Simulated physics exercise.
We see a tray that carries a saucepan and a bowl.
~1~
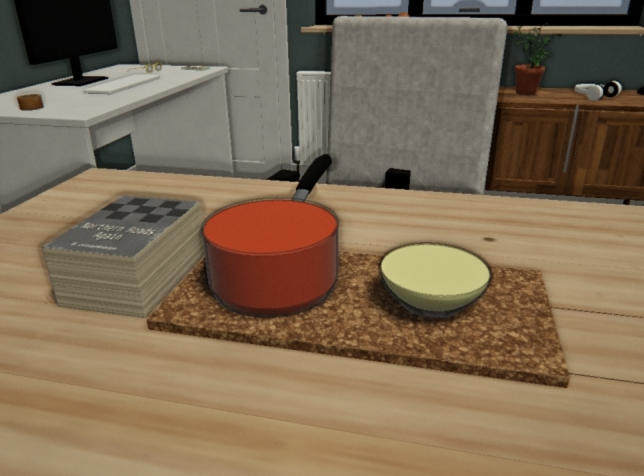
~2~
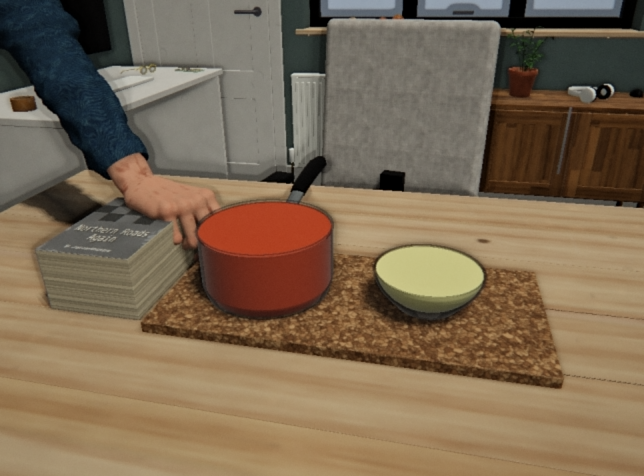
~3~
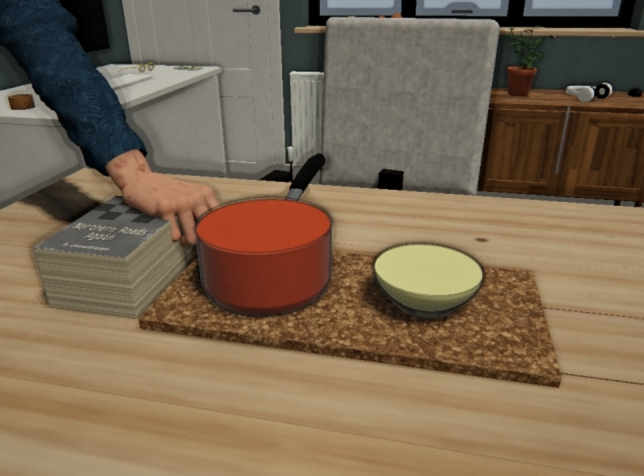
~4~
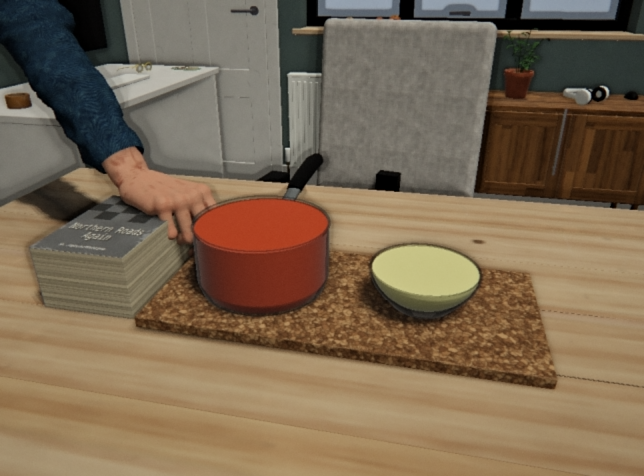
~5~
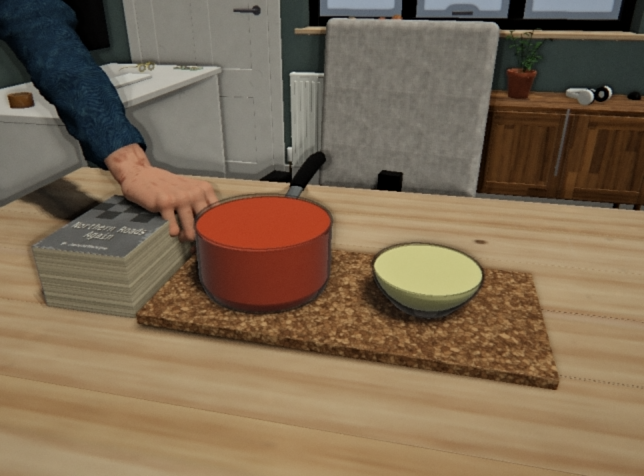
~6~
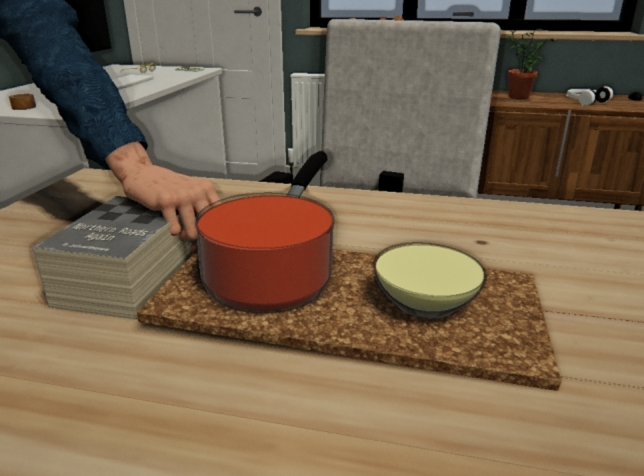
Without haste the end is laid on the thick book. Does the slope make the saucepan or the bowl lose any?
On the left the saucepan slops over, on the right the bowl slops over.
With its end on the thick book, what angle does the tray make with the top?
About 12°.
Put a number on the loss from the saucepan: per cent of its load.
Close to 16 %.
Next, the tray slopes by about 7°; saucepan, it has slopped over; bowl, it has slopped over.
After that, the tray slopes by about 13°; saucepan, it has slopped over; bowl, it has slopped over.
Finally, the tray slopes by about 12°, resting on the thick book; saucepan, it has slopped over; bowl, it has slopped over.
